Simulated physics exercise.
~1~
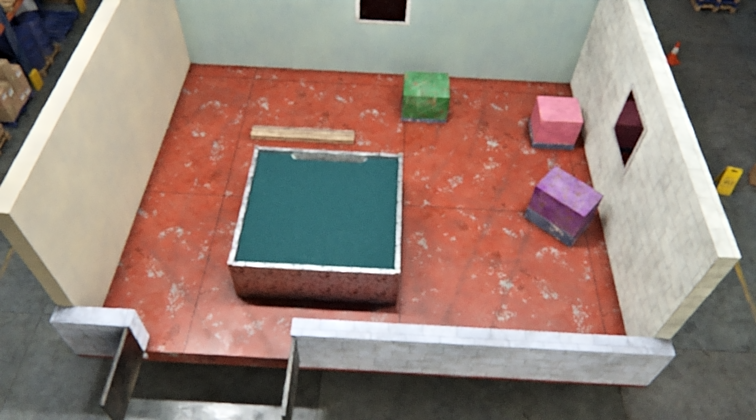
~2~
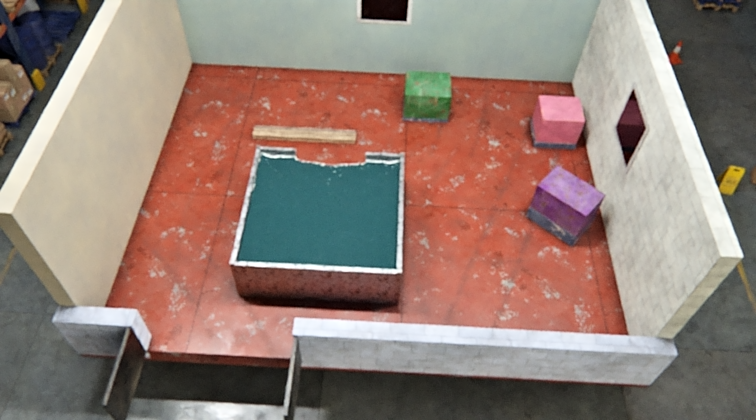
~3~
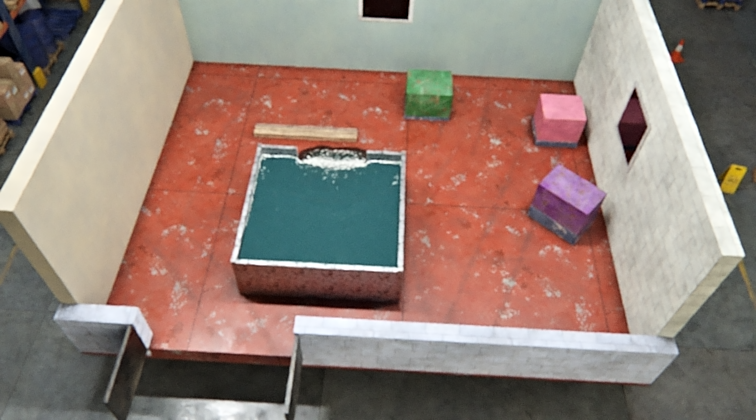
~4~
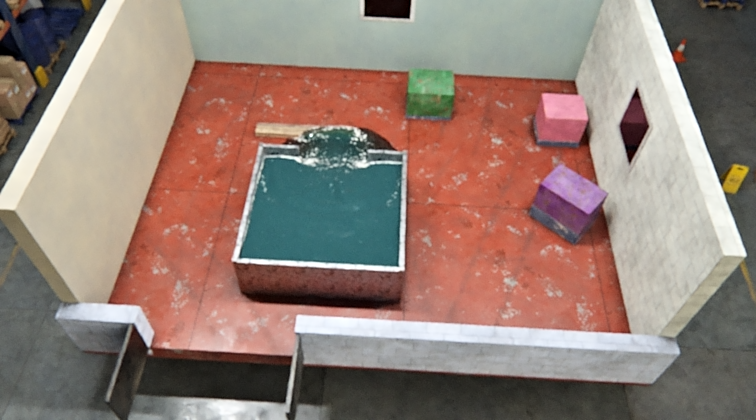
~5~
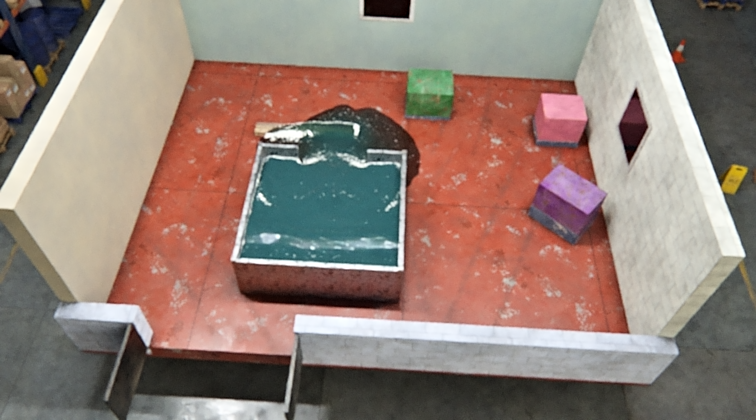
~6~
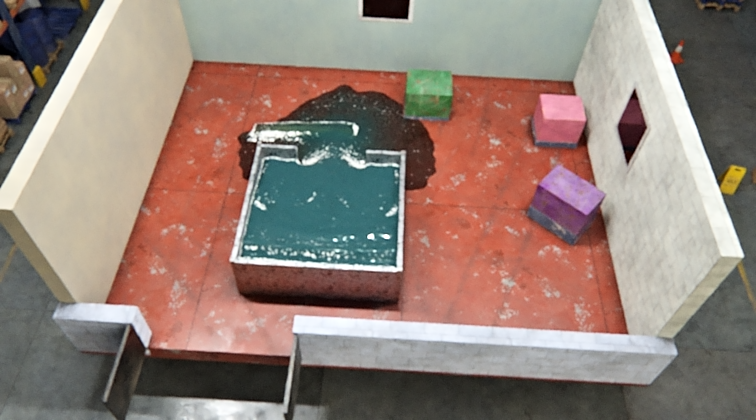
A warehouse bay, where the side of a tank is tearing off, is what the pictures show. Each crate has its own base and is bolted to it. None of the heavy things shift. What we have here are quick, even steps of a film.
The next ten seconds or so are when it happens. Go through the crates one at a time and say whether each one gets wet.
At the end, the green crate meets the water. The purple crate avoids the water. The pink crate meets the water.
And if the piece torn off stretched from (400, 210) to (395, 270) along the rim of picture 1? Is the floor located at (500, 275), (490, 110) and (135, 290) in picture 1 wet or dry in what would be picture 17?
Point one: Reached. Point two: Not reached. Point three: Not reached.
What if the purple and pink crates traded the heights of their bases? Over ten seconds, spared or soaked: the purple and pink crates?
Taking them in turn, the purple crate gets reached and the pink crate stays unflooded.
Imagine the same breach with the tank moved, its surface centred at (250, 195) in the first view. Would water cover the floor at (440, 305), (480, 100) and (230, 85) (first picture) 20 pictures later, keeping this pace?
As listed: Not flooded, under water, under water.
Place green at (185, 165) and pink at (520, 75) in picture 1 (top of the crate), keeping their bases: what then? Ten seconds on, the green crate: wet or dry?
I'd say green crate is hit by the flood.
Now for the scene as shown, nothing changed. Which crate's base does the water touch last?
Answer: The crate marked purple.
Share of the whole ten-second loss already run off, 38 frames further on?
By my reckoning, 15 %.
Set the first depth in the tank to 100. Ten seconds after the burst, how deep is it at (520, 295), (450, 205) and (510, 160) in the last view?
Roughly 4 per cent, 4 per cent and 10 per cent.
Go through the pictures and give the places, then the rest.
The first frame shows the water tank at (322, 209) is whole and still.
In the second frame, the front is at a hidden place, out from the gap on the water tank's far side.
In the third frame, water pours out on the water tank's far side and has run to a hidden place.
In the fourth frame, the front is at (366, 133), out from the gap on the water tank's far side.
In the fifth frame, water pours out on the water tank's far side and has run to (373, 112).
In the sixth frame, the front is at (347, 88), out from the gap on the water tank's far side.
A moment on, water covers 30 % of the floor; the green crate water round its plinth, the purple crate not reached, the pink crate not reached.
Next, water covers 45 % of the floor; the green crate water round its plinth, the purple crate not reached, the pink crate water round its plinth.
Then, water covers 55 % of the floor; the green crate water round its plinth, the purple crate water round its plinth, the pink crate water round its plinth.
Later, water covers 80 % of the floor; the green crate water round its plinth, the purple crate water round its plinth, the pink crate water round its plinth.
In the end, water covers 100 % of the floor; the green crate was topped, the purple crate stayed above the water, the pink crate was topped.
